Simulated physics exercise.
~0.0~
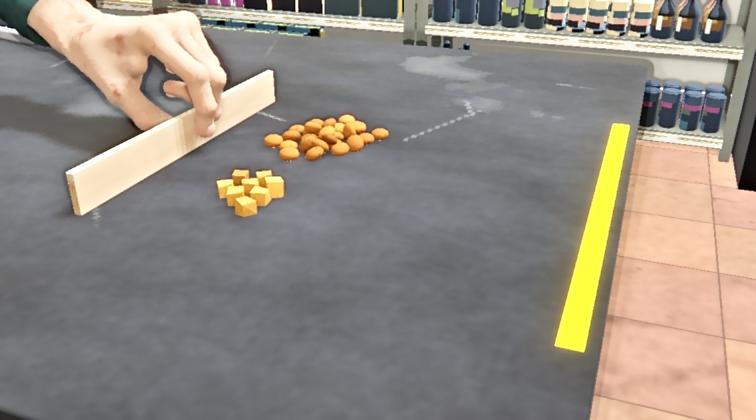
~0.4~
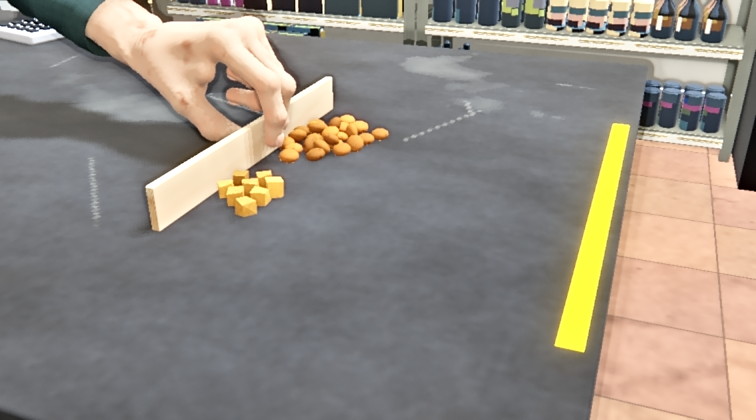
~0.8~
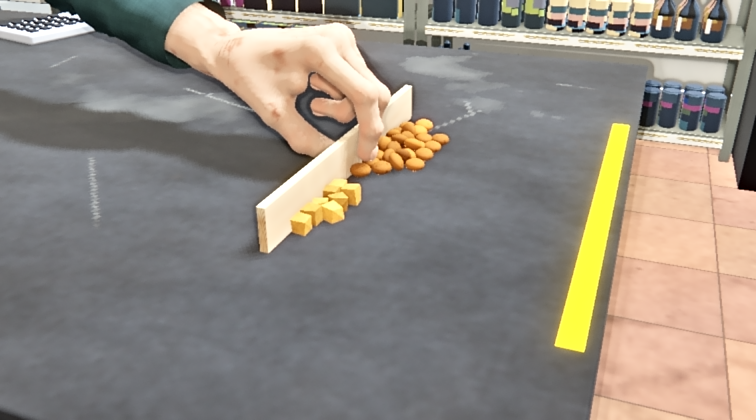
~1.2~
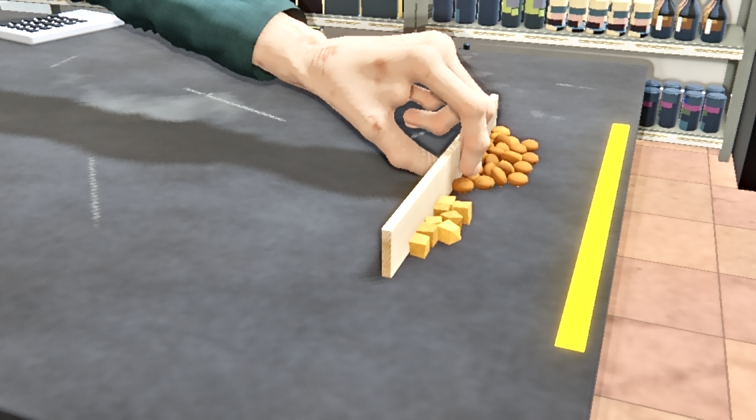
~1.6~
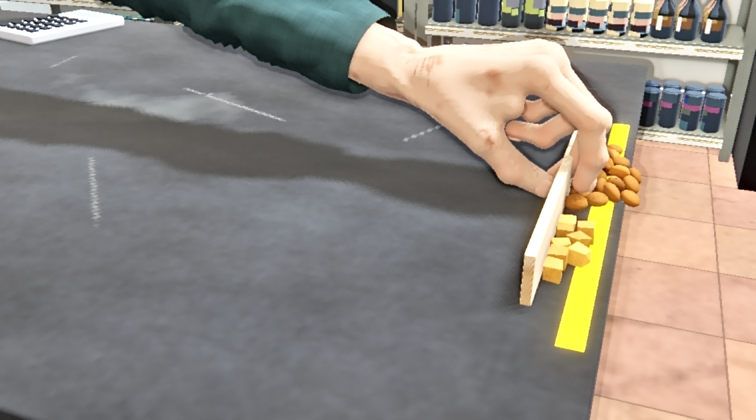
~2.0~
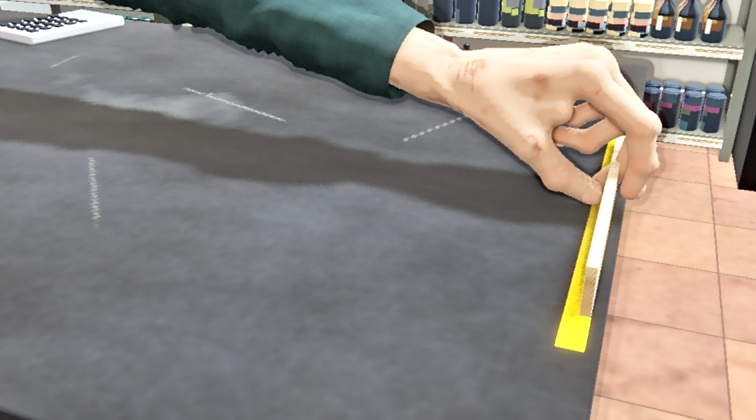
A hand sweeps orange and yellow bits rightward off the table, stopping at yellow tape.
